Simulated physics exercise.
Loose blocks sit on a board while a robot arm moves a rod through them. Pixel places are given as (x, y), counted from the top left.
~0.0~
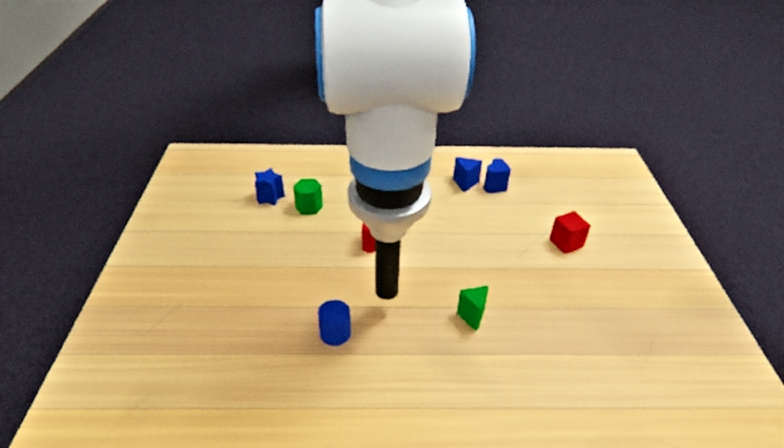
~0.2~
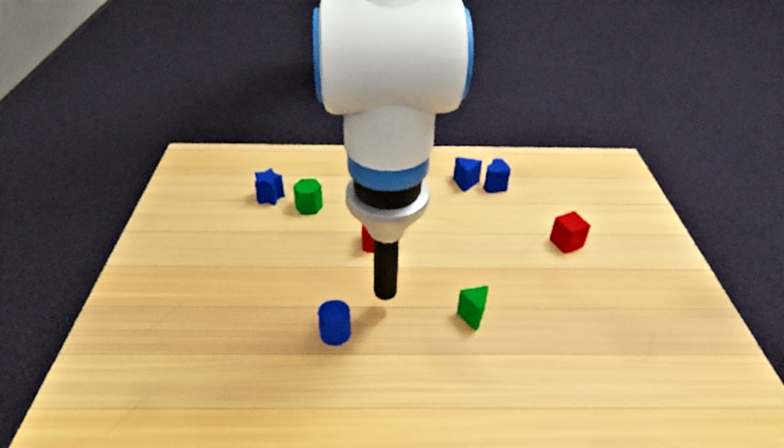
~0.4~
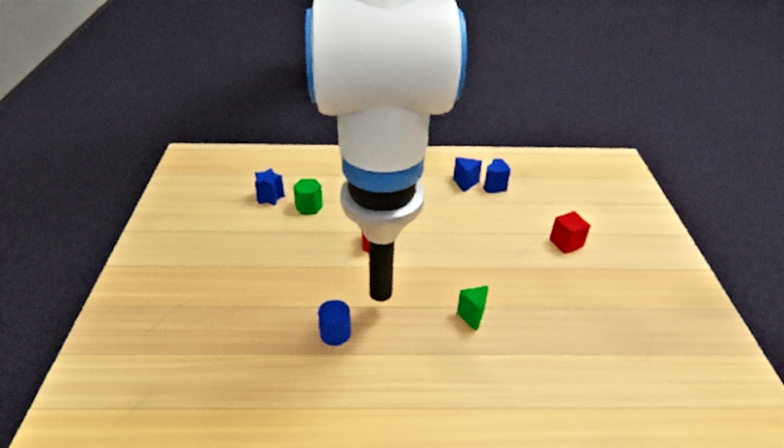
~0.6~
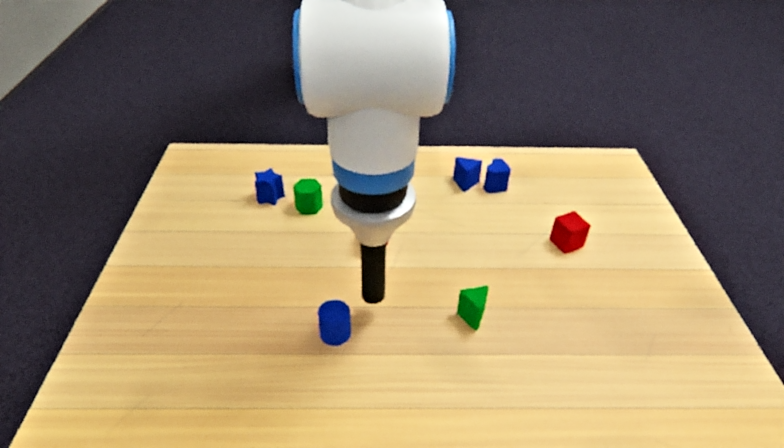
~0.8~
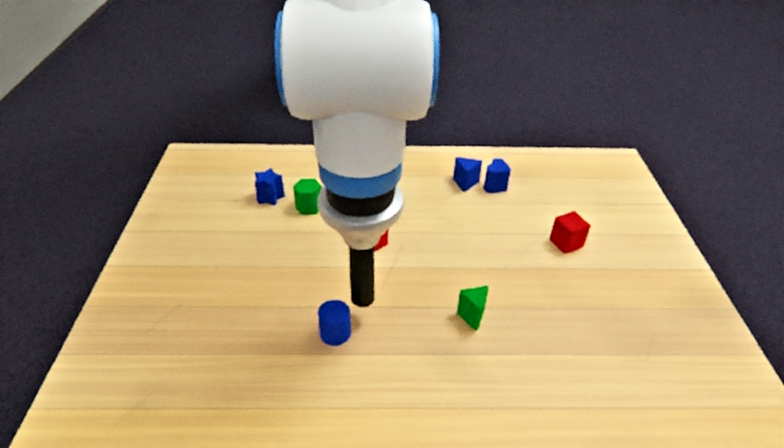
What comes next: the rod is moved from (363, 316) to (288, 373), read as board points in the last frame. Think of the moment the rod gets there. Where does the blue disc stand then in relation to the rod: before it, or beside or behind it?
By the time the path ends, the blue disc is still sitting right in front of the rod.
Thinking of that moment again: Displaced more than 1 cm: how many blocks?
Expect one.
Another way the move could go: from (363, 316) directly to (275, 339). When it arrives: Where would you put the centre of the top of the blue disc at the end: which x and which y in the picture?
At the end it should sit near (290, 334).
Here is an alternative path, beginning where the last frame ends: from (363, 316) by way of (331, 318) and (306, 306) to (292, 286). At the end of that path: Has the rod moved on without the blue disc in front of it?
Yes, it checks out.
On the path given first. Halfway along, rod (326, 326); blue disc (298, 331).
At the end, rod (285, 357); blue disc (254, 352).
